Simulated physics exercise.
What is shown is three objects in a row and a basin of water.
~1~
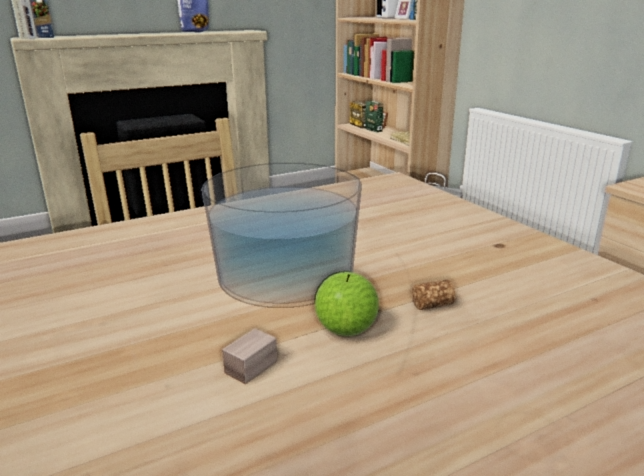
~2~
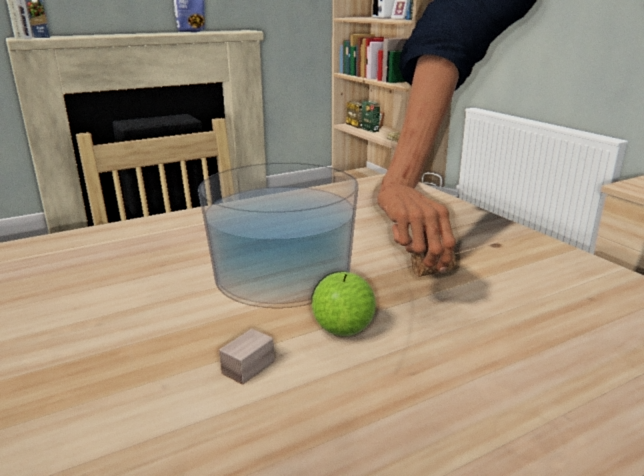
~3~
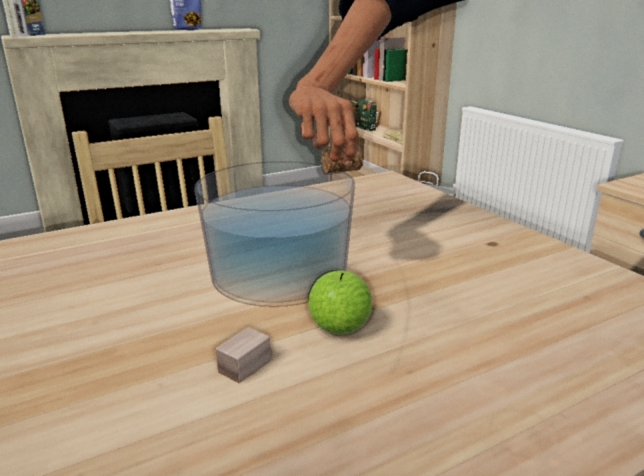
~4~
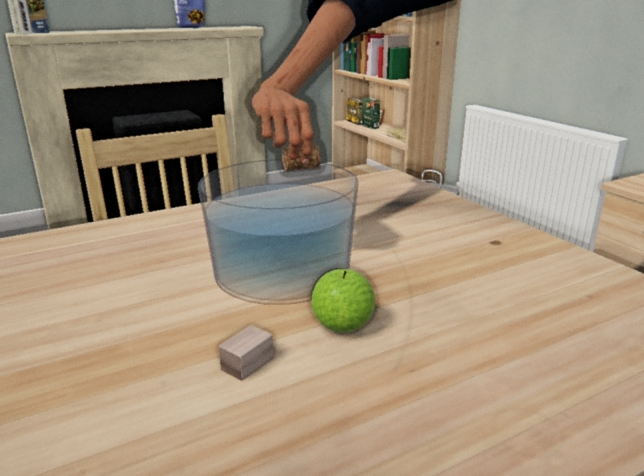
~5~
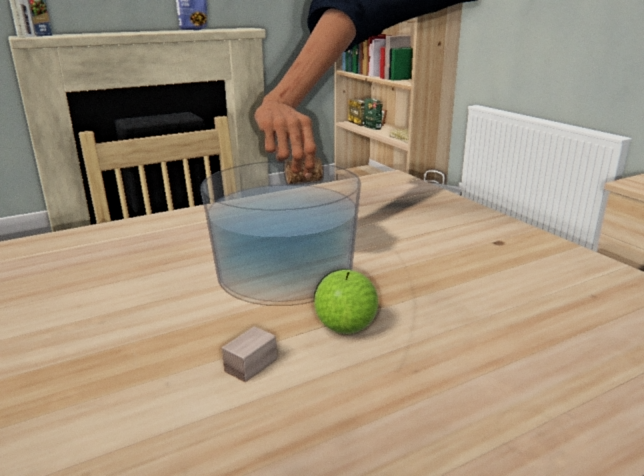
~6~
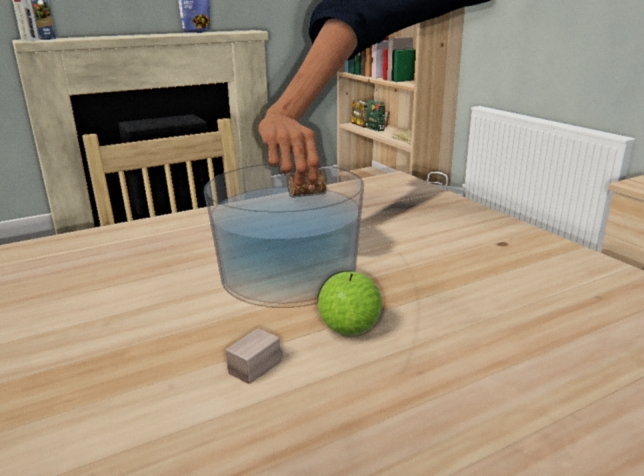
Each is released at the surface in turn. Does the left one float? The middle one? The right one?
The left one keeps afloat, the middle one keeps afloat and the right one keeps afloat.
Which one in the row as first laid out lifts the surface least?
It is the right-hand piece.
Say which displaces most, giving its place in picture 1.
My pick is the centre of the three.
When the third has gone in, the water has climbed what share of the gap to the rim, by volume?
Share used: Roughly 18 percent.
A moment on, the cork stays afloat.
Further on, the apple stays afloat.
When it is over, the wooden block stays afloat; afloat, wooden block, apple and cork.
